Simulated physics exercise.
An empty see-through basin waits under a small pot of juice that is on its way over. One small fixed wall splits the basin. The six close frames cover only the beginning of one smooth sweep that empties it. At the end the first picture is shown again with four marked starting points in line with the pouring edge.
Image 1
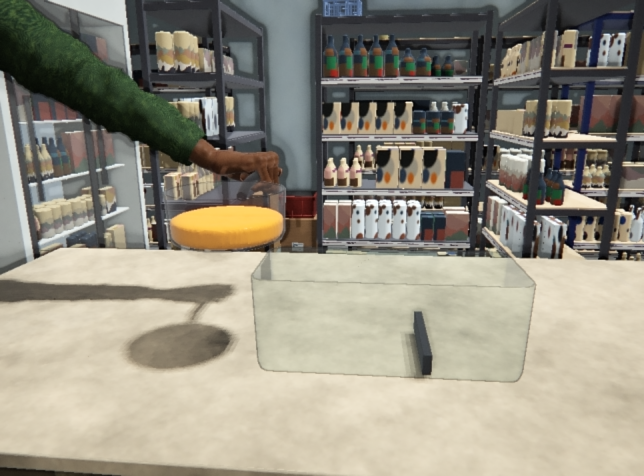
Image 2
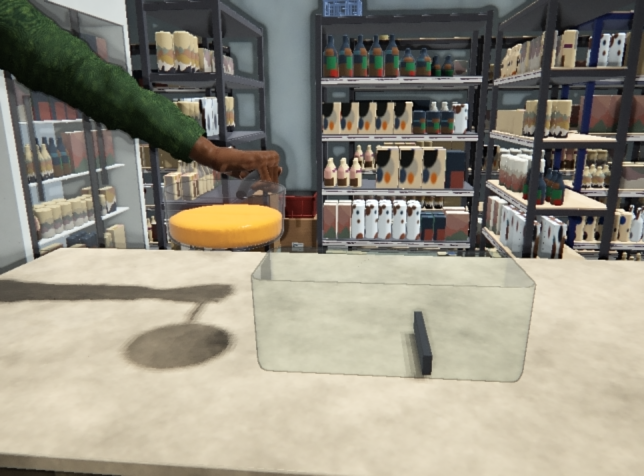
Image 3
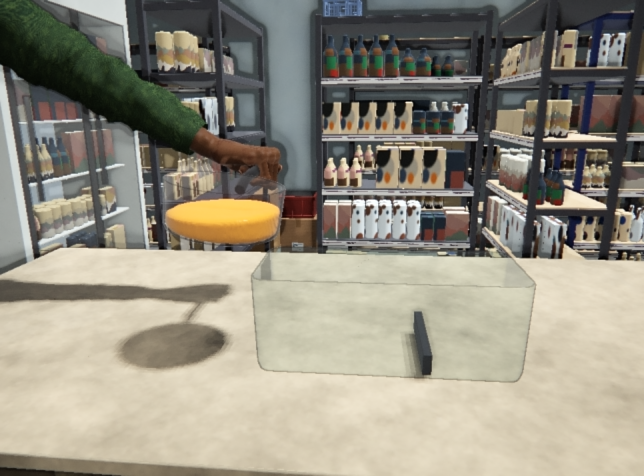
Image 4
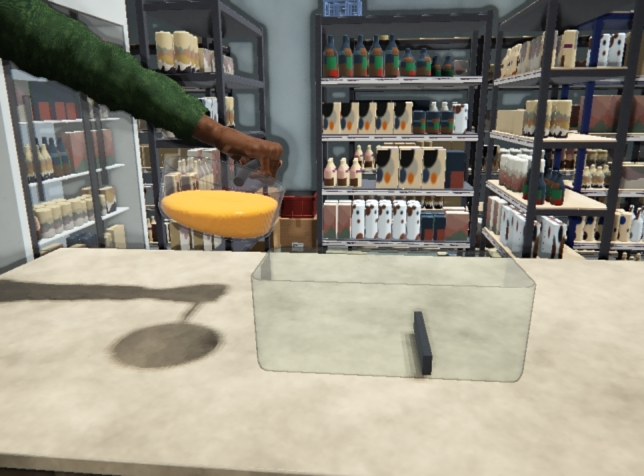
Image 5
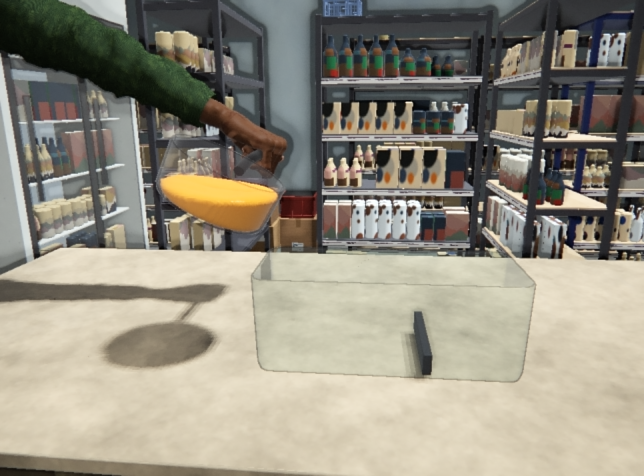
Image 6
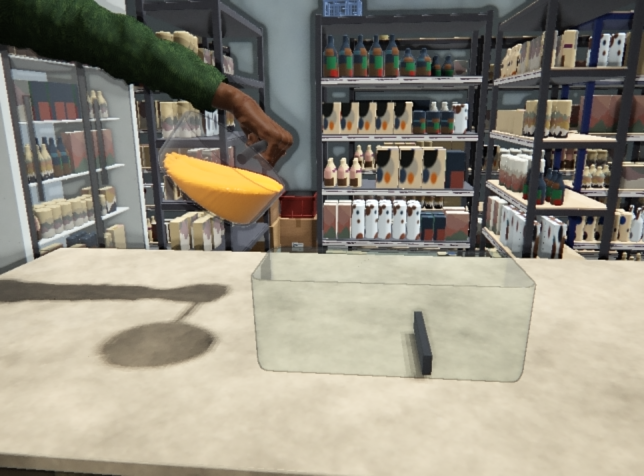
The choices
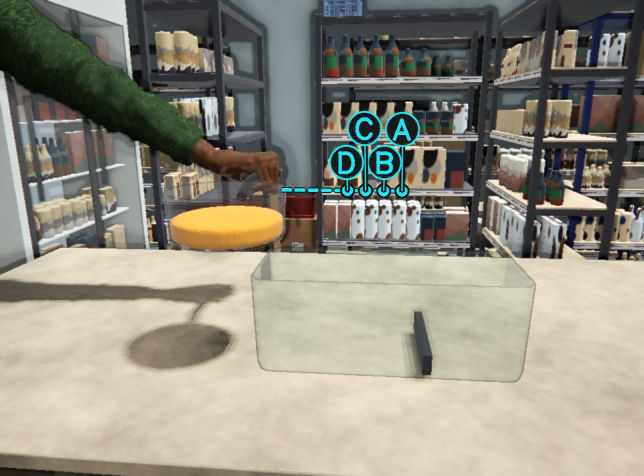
A green-sleeved arm holding a clear pot of orange juice above a counter, steadily tilting it beside an empty see-through basin.
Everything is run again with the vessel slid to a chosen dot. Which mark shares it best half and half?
It is D.
On the marked copy, A at (402, 191); B at (383, 190); C at (365, 190); D at (347, 190).
With A, about 32 % ends left of the wall and 63 % right of it; 5 % is lost outside.
With B, about 22 % ends left of the wall and 70 % right of it; 9 % is lost outside.
With C, about 33 % ends left of the wall and 63 % right of it; 4 % is lost outside.
With D, about 54 % ends left of the wall and 43 % right of it; 3 % is lost outside.
